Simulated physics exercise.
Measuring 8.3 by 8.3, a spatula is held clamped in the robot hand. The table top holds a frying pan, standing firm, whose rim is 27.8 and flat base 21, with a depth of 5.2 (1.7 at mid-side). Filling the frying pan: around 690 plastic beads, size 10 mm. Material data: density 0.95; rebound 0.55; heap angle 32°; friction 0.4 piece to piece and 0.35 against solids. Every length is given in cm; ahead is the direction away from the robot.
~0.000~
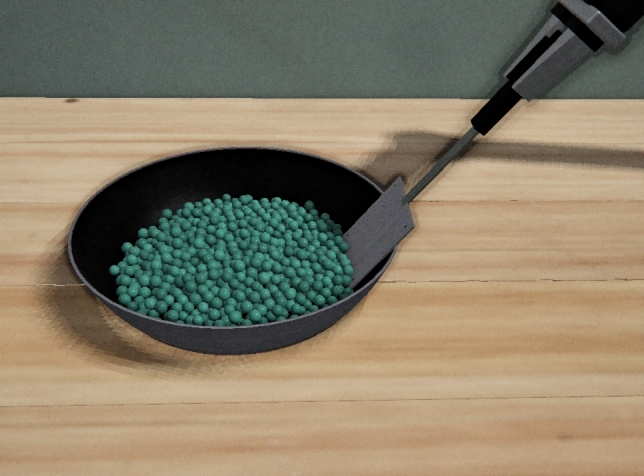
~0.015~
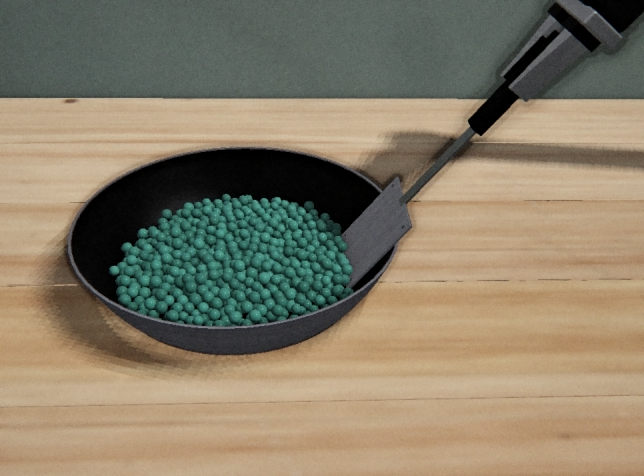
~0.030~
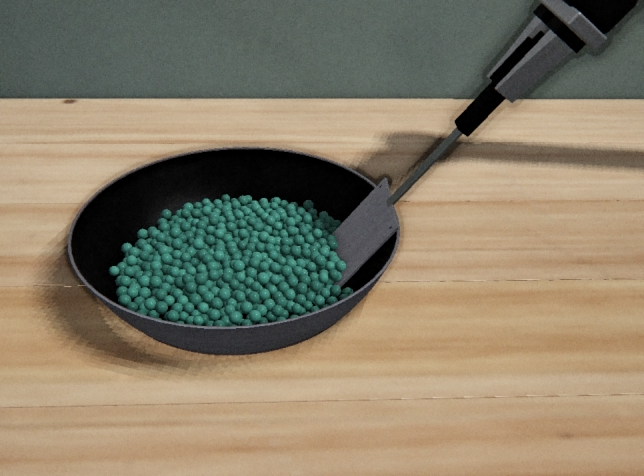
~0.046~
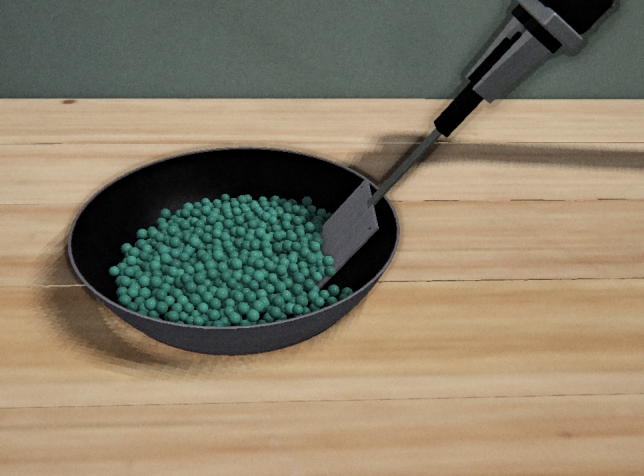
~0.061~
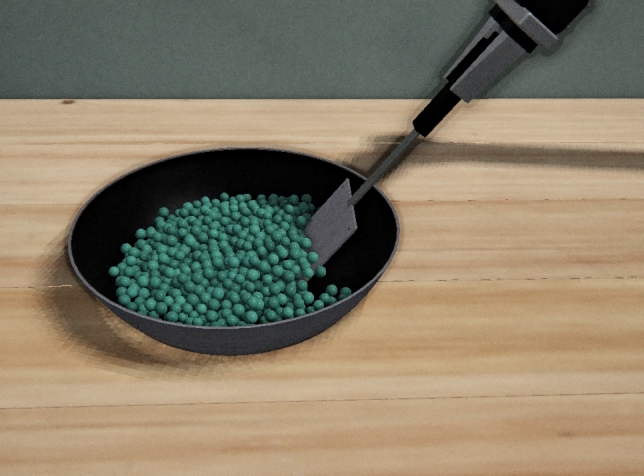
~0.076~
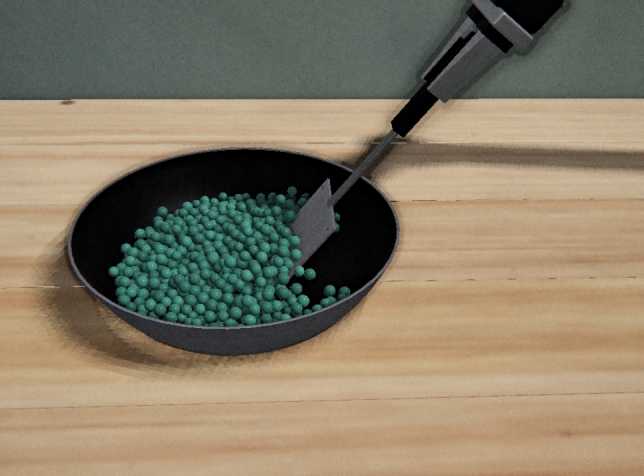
On a pale wooden tabletop before a plain grey-green wall, the view looks down at an angle from a fixed position. A black frying pan sits left of centre, holding a heap of small green beads, with a grey spatula held by a black and grey robot hand at upper right. The spatula slides leftward from the pan's right side, pushing beads together and leaving a few behind.
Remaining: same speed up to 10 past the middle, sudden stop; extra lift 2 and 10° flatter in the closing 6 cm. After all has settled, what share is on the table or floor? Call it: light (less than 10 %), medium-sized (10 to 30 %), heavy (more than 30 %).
It comes out medium-sized.
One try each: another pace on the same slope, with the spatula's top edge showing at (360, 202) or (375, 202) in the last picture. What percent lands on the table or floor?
Try one roughly 5 per cent; try two roughly 0 per cent.
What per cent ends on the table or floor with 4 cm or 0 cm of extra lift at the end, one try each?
It comes to around 20 per cent on the first try and around 10 per cent on the second.
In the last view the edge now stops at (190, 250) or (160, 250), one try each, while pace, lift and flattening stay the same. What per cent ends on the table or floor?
First try about 0 percent, second about 5 percent.
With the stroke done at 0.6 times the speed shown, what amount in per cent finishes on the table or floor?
I'd put it at about 5 per cent.
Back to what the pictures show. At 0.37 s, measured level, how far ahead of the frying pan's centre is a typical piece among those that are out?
Roughly 20 cm.
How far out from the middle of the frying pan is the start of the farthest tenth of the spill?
That works out to near 55 cm.
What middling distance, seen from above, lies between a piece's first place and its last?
Somewhere near 4 centimetres, I reckon.
After 0.11 s, sloping 53°, highest piece 8 above the table; 693 in the frying pan.
After 0.15 s, sloping 50°, highest piece 8 above the table; 693 in the frying pan.
After 0.37 s, sloping 43°, highest piece 10 above the table; 564 in the frying pan, 85 on the table or floor, 44 on the blade or in flight.
After 1.42 s, sloping 43°, highest piece 5 above the table; 564 in the frying pan, 129 on the table or floor.
In the end, 564 in the frying pan, 129 on the table or floor. That is 19 % on the table or floor.
